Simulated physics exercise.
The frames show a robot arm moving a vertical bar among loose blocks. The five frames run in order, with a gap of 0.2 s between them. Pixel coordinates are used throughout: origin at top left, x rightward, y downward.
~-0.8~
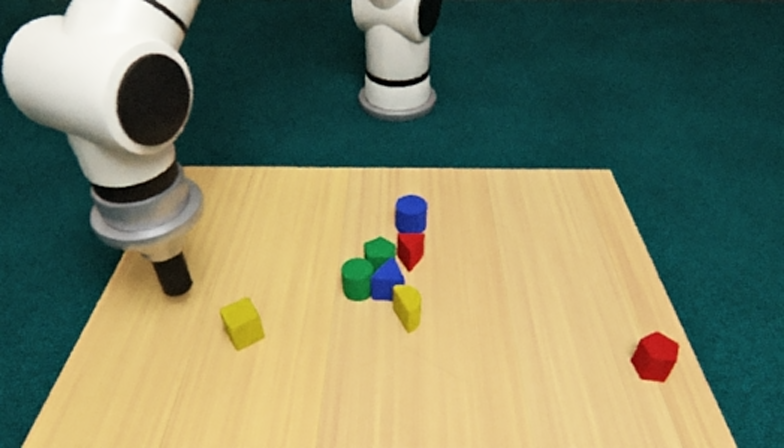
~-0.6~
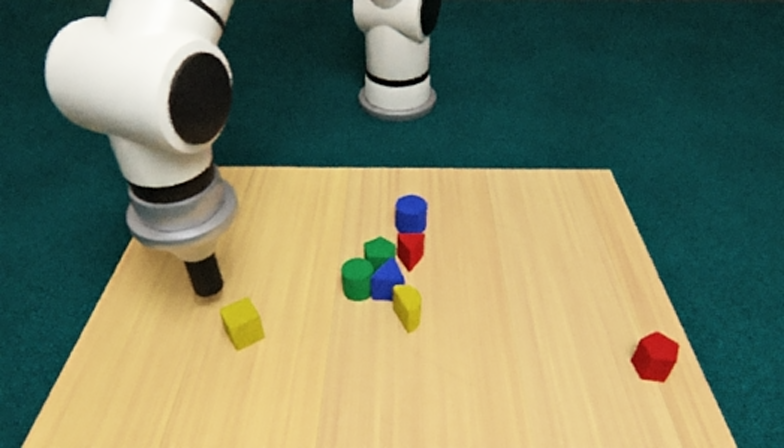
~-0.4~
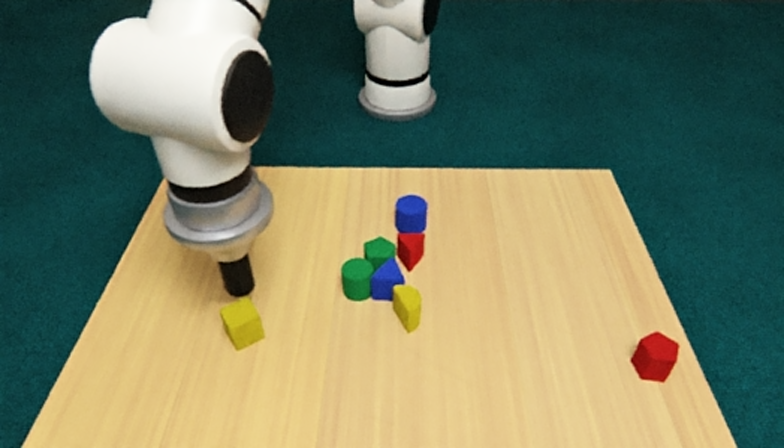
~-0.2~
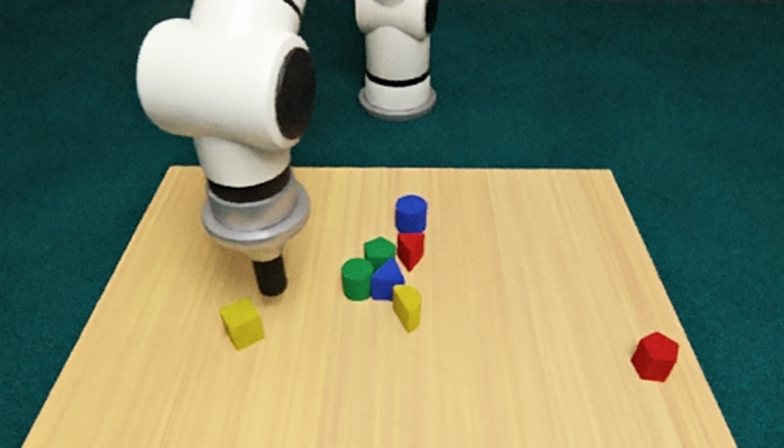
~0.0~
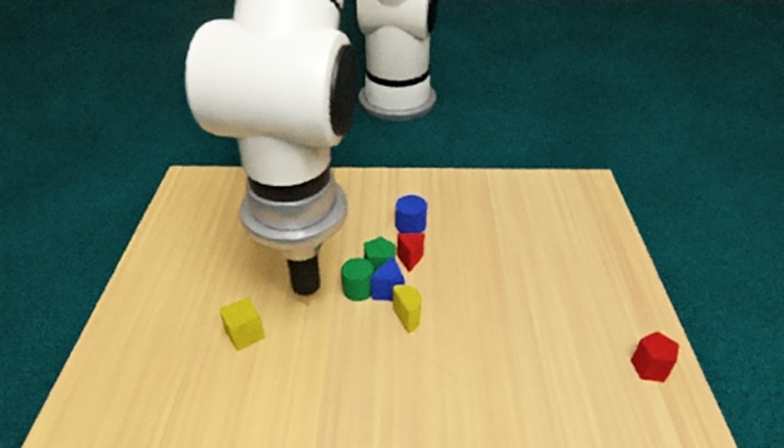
A white robot arm moved a short black bar steadily to the right, passing behind a yellow block toward a cluster of colored blocks, while all the blocks on the wooden table stayed still.
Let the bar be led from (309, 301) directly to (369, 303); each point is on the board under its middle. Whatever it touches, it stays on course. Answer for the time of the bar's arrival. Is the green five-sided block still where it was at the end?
No
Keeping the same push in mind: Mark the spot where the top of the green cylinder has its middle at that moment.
The spot you're after is about (381, 261) in the image.
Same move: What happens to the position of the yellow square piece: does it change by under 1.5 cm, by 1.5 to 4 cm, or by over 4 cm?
The answer will be the short band, under 1.5 cm.
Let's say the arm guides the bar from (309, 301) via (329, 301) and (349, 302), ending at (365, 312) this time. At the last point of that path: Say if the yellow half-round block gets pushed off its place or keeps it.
The block in question stays where it was by the end.
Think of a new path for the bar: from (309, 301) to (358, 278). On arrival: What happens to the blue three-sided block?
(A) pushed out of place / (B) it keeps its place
The correct letter is A.
The first path, step by step. Halfway along, bar at (338, 286); green cylinder at (363, 267).
At the end, bar at (368, 287); yellow square piece not moved; green cylinder at (381, 261); green five-sided block at (384, 240); blue three-sided block at (403, 272); yellow half-round block not moved.
